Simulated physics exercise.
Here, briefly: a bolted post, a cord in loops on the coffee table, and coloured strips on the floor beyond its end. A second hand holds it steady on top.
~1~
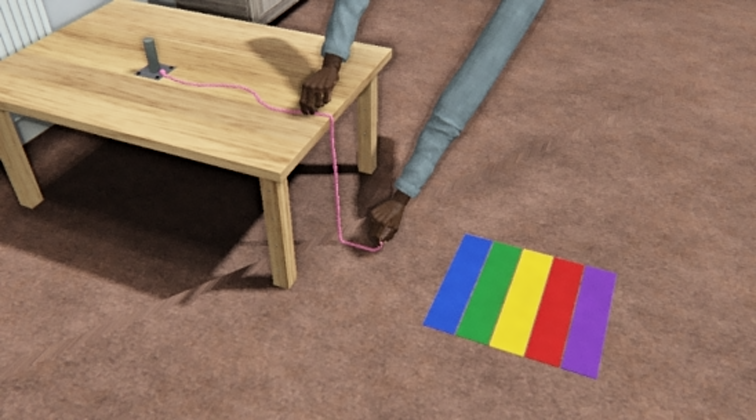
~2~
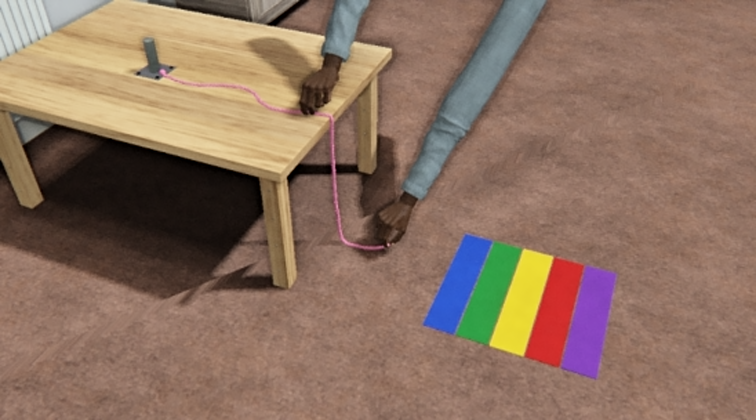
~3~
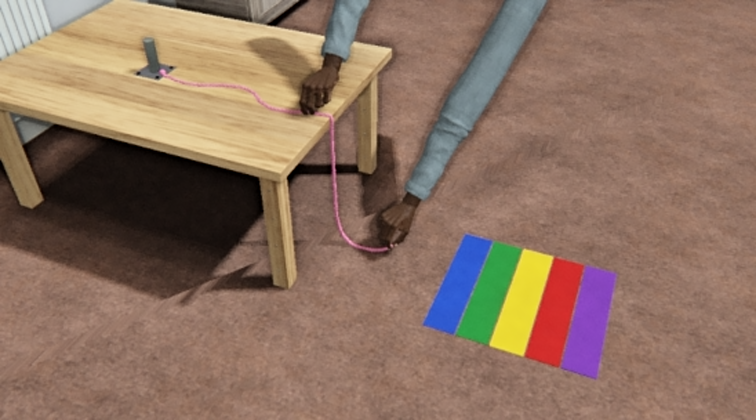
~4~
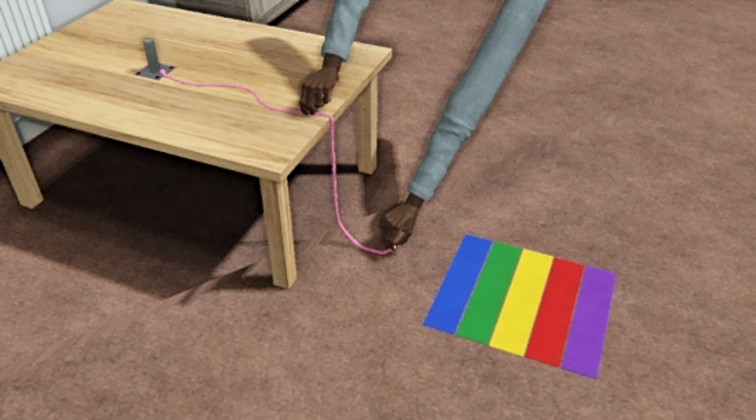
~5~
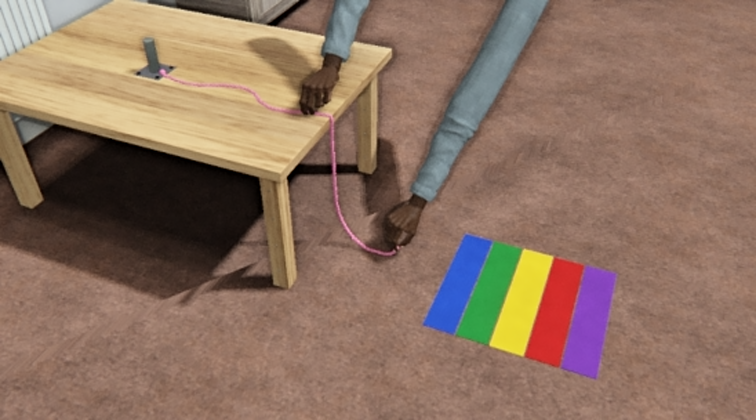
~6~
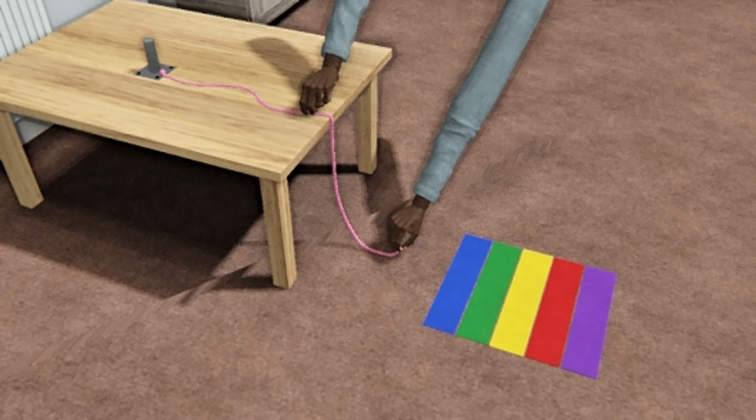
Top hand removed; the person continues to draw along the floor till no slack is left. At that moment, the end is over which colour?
Over green.
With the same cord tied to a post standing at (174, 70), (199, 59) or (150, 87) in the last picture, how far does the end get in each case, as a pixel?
In that order: (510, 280), (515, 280) and (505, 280).
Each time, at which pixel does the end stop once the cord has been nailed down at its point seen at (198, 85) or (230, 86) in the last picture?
It ends up at (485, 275) the first time and at (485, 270) the second time.
Early on, end near (442, 260); short of the strips.
Midway, end near (472, 268); over blue.
At the end of the slack, end near (490, 273); over green. The end stops over the green strip.
